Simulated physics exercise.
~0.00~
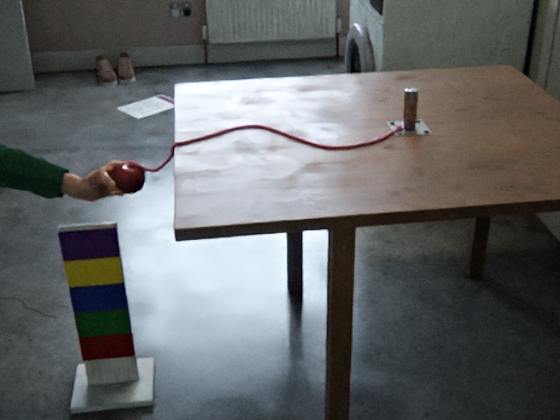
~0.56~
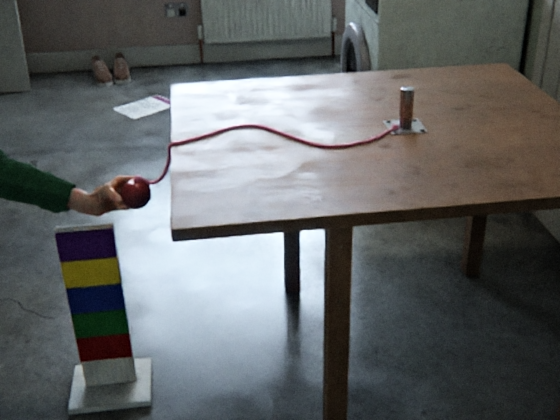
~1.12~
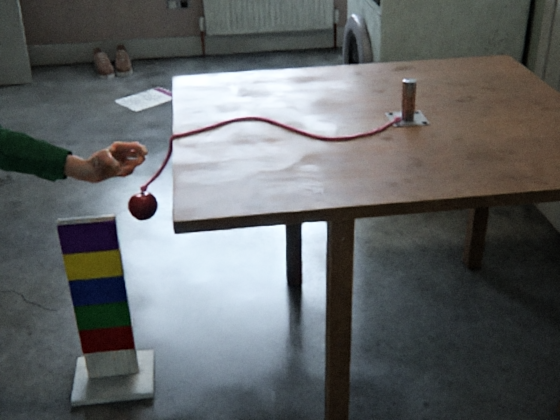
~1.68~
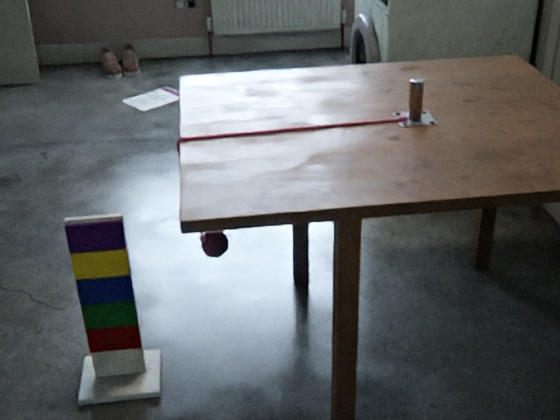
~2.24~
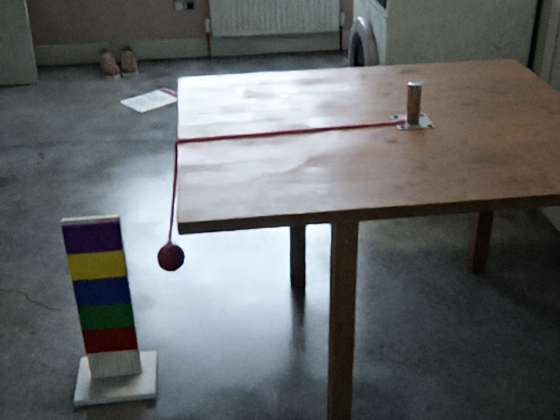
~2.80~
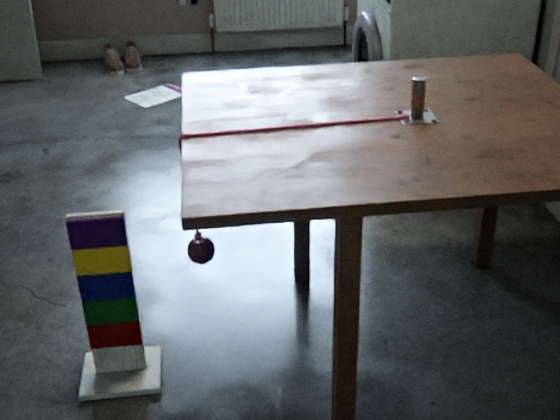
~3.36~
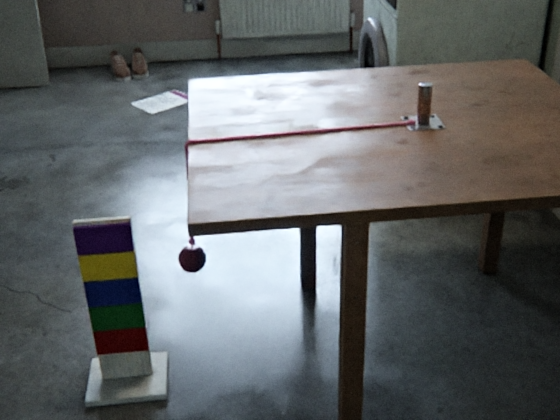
A hand in a green sleeve reaches in from the left, holding a red apple beside the edge of a brown wooden table, seen from slightly above in a grey-floored room. A red cord runs from the apple across the tabletop to a small upright cylinder, and a board banded purple, yellow, blue, green and red stands at lower left. The fingers open and the hand draws back. The apple drops and swings right beneath the table edge, pulling the cord straight. It swings left, then right, and finally hangs near the edge, level with the yellow band.
